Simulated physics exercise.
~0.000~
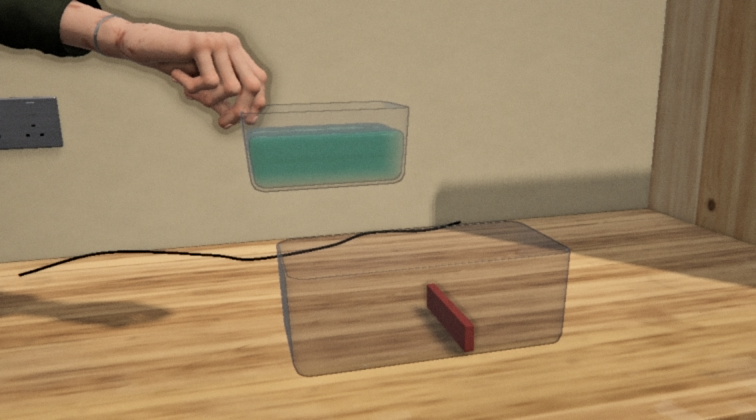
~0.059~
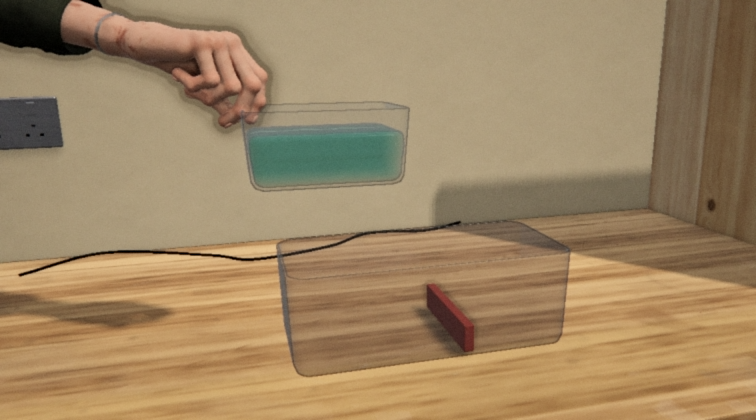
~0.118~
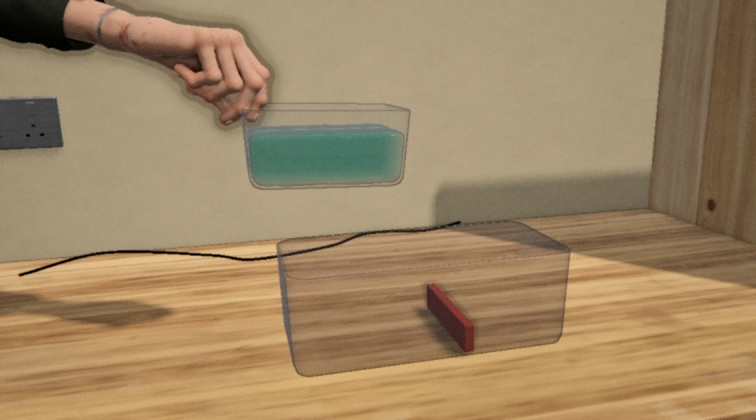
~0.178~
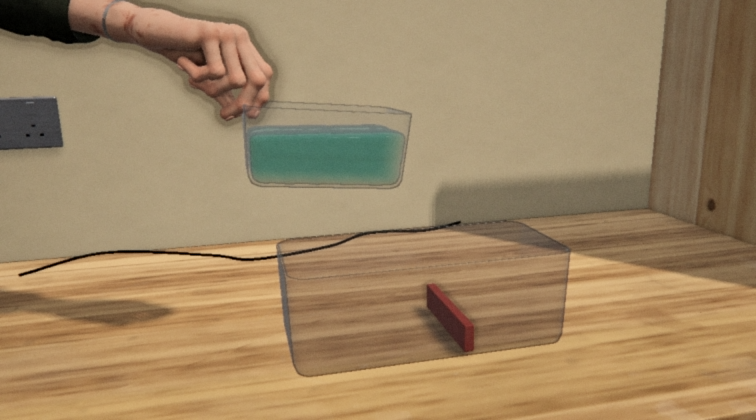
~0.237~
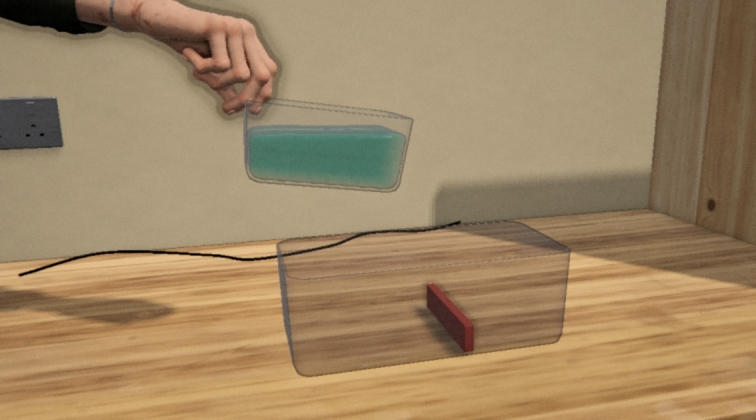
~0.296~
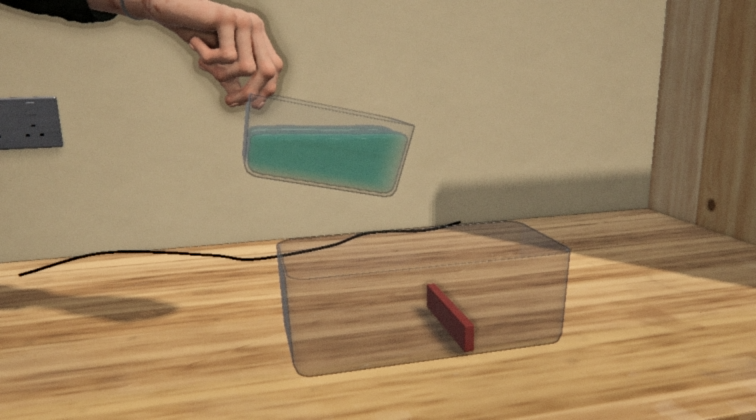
On a wooden worktop, a hand held a clear tub of blue-green water above a larger empty basin with a low red wall inside, then slowly tilted the tub slightly down to the right.
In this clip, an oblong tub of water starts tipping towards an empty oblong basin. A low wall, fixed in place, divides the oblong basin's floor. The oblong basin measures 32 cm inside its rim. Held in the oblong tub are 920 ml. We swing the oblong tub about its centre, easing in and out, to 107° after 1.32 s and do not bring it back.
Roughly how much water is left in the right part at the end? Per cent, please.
Roughly 45 per cent is left in the right part.
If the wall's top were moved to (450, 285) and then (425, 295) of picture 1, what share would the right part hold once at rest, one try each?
Respectively 45 and 65 %.
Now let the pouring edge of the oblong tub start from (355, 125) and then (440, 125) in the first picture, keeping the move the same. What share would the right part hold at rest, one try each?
In order, 20 and 55 per cent.
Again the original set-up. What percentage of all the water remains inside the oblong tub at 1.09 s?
9 %.
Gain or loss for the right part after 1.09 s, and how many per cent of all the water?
The amount sinks by around 5.
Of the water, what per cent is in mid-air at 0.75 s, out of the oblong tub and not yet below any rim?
Near 34 in a hundred.
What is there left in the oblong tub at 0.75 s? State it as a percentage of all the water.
48 %.
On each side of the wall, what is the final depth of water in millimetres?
I'd expect close to 18 mm on the left and close to 26 mm on the right.
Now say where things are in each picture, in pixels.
In the first picture, it leans 0°; its right rim is at (397, 106); the water meets the walls at (247, 134) and (393, 127); the oblong basin's rim runs from (282, 261) to (544, 236); the wall's top is at (448, 304).
In the second picture, it leans 1°; its right rim is at (397, 107); the water meets the walls at (246, 134) and (393, 127).
In the third picture, it leans 2°; its right rim is at (398, 109); the water meets the walls at (247, 133) and (393, 129).
In the fourth picture, it leans 5°; its right rim is at (399, 113); the water meets the walls at (247, 133) and (394, 130).
In the fifth picture, it leans 8°; its right rim is at (401, 117); the water meets the walls at (248, 132) and (395, 130).
In the sixth picture, it leans 13°; its right rim is at (402, 124); the water meets the walls at (248, 133) and (395, 130).
Then, 0.75 s in, the tilt is 65° and 47 per cent is still to pour, 3 is left of the wall and 16 right of it.
Then, 1.09 s in, the tilt is 99° and 9 per cent is still to pour, 35 is left of the wall and 49 right of it.
Then, 1.44 s in, the tilt is 107° and 0 per cent is still to pour, 52 is left of the wall and 45 right of it.
Then, 1.82 s in, the tilt is 107° and 0 per cent is still to pour, 53 is left of the wall and 45 right of it.
Finally, 53 per cent lies left of the wall, 45 right of it and 2 outside.
